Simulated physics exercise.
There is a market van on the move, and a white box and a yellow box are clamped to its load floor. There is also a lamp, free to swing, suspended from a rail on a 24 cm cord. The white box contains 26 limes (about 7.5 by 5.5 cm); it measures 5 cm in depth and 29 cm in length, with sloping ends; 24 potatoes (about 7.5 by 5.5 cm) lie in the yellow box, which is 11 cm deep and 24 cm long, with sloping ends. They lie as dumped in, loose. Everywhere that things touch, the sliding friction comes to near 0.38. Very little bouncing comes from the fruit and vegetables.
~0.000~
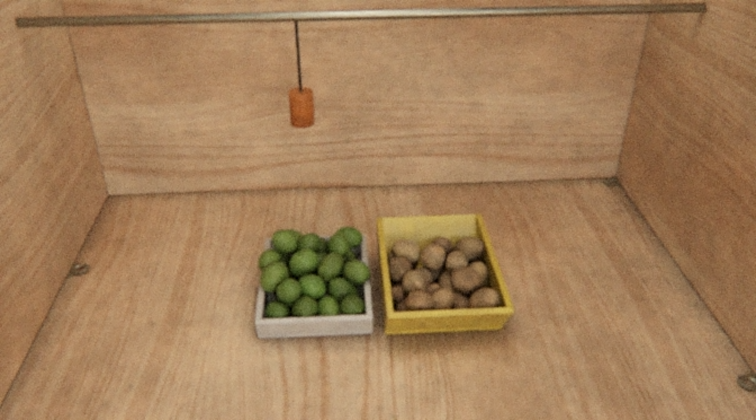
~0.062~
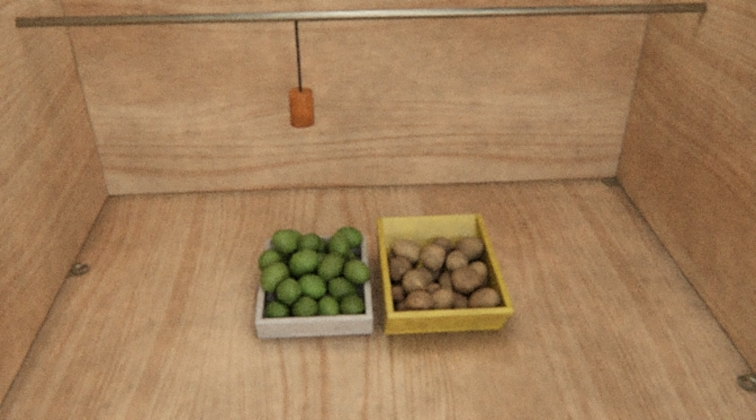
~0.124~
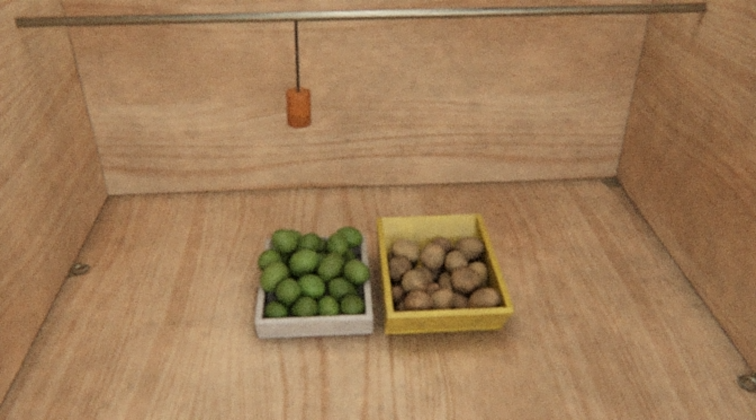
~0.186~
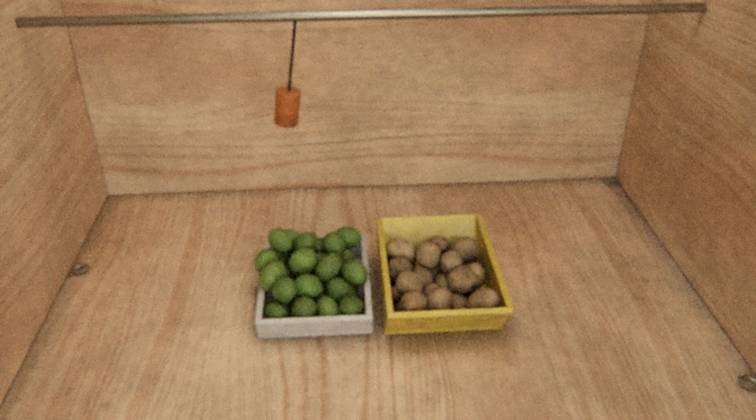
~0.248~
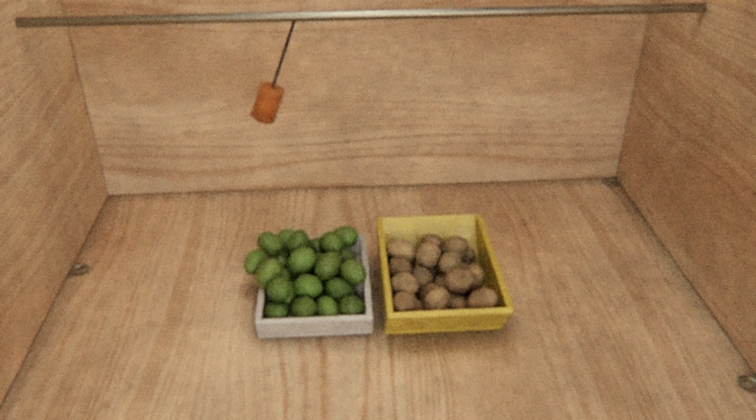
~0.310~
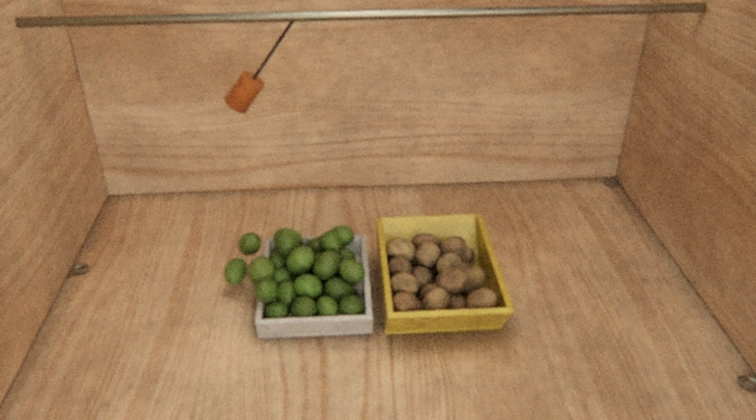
An orange hanging object swings left, then limes shift left and two leave the white box.
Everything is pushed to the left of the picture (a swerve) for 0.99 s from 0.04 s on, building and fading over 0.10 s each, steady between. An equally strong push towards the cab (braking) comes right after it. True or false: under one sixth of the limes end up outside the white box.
False, more than a sixth end up outside.
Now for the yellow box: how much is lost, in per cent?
About: Yellow box 0 per cent.
After 0.68 s, white box 20 in, 6 out and yellow box 24 in, 0 out.
After 1.14 s, white box 18 in, 8 out and yellow box 24 in, 0 out.
After 1.79 s, white box 15 in, 11 out and yellow box 24 in, 0 out.
Outcome (at 2.62 s), white box 15 in, 11 out and yellow box 24 in, 0 out. Asked share, 11 of 26, 42 per cent.
